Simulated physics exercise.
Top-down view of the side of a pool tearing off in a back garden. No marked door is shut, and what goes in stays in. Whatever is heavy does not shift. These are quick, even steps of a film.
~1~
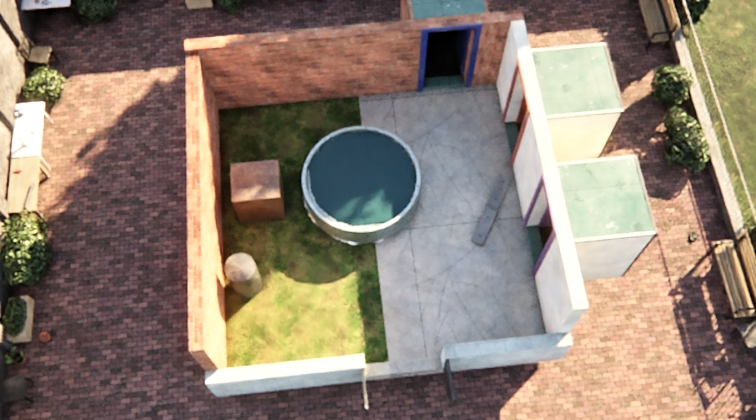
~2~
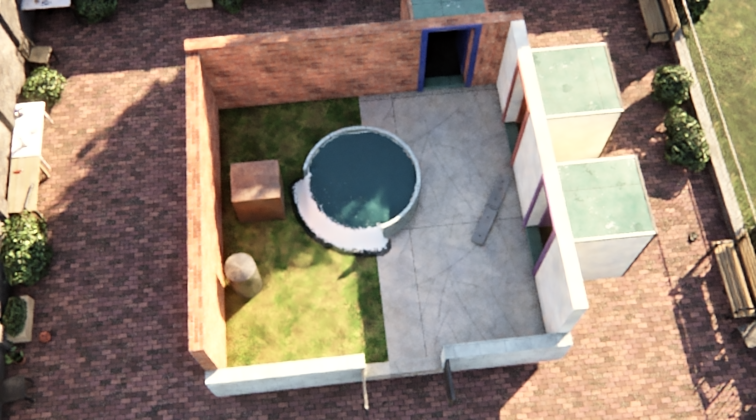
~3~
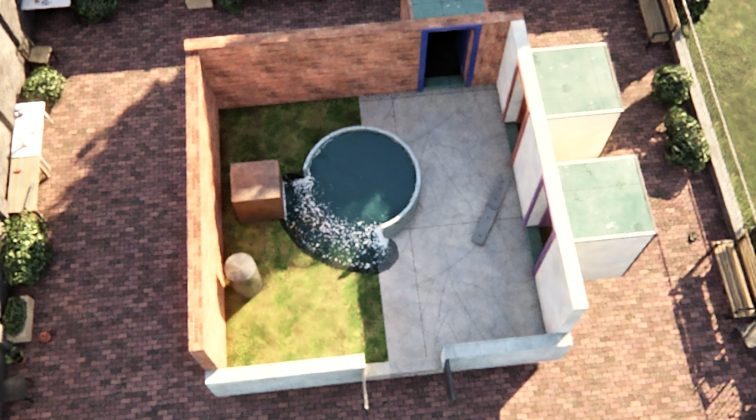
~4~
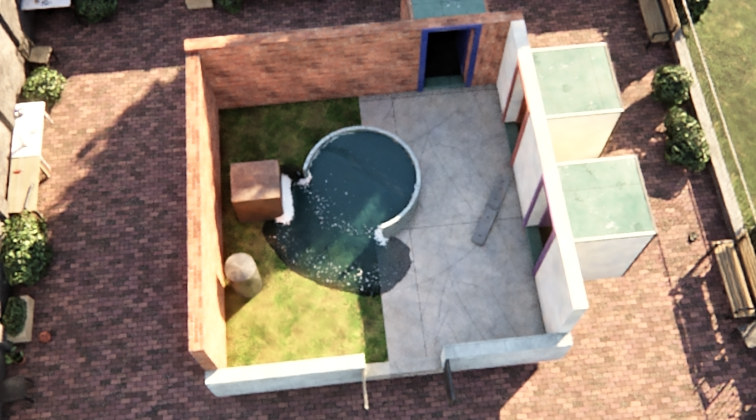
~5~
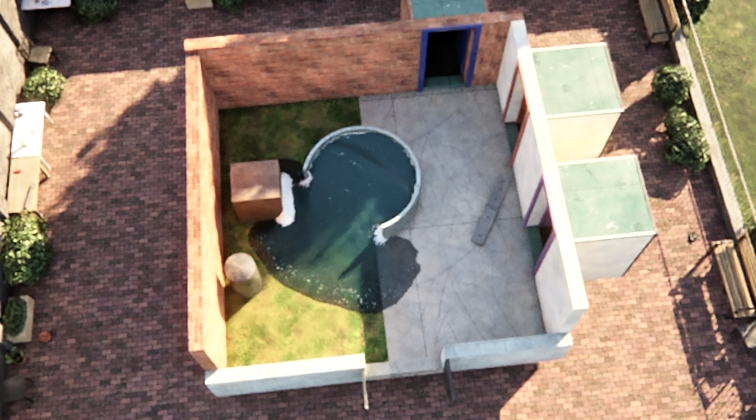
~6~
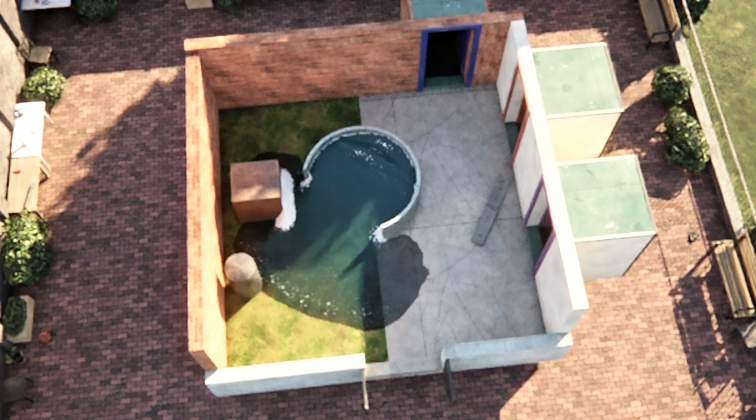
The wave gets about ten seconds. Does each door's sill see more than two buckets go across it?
The sill of the purple door does not. The sill of the blue door does not. The sill of the red door does not.
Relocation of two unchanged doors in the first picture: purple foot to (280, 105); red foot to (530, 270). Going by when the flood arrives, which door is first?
It would be the door marked purple.
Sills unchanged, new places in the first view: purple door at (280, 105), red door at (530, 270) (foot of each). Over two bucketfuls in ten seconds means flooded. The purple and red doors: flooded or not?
My take: The purple door stays inside the limit while the red door exceeds the limit.
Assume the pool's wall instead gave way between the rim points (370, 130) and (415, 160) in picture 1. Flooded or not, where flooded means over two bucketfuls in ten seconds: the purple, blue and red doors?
The purple one falls short; the blue one tops the mark; the red one tops the mark.
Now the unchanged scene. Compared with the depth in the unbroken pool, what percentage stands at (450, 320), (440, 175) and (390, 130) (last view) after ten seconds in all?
Readings in order: Around 14, 4 and 6 %.
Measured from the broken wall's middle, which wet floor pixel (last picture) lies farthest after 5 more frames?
Around (425, 357).
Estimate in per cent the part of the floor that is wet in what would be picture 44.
Roughly 75 percent, I'd say.
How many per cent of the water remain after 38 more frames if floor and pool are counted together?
I'd put it near 90 %.
A moment on, water covers 40 % of the floor; the purple door not reached, the blue door not reached, the red door not reached.
Next, water covers 45 % of the floor; the purple door not reached, the blue door not reached, the red door not reached.
Then, water covers 55 % of the floor; the purple door not reached, the blue door not reached, the red door not reached.
Later, water covers 75 % of the floor; the purple door wet at the sill, nothing in, the blue door not reached, the red door not reached.
In the end, water covers 95 % of the floor; the purple door wet at the sill, nothing in, the blue door wet at the sill, nothing in, the red door wet at the sill, nothing in.
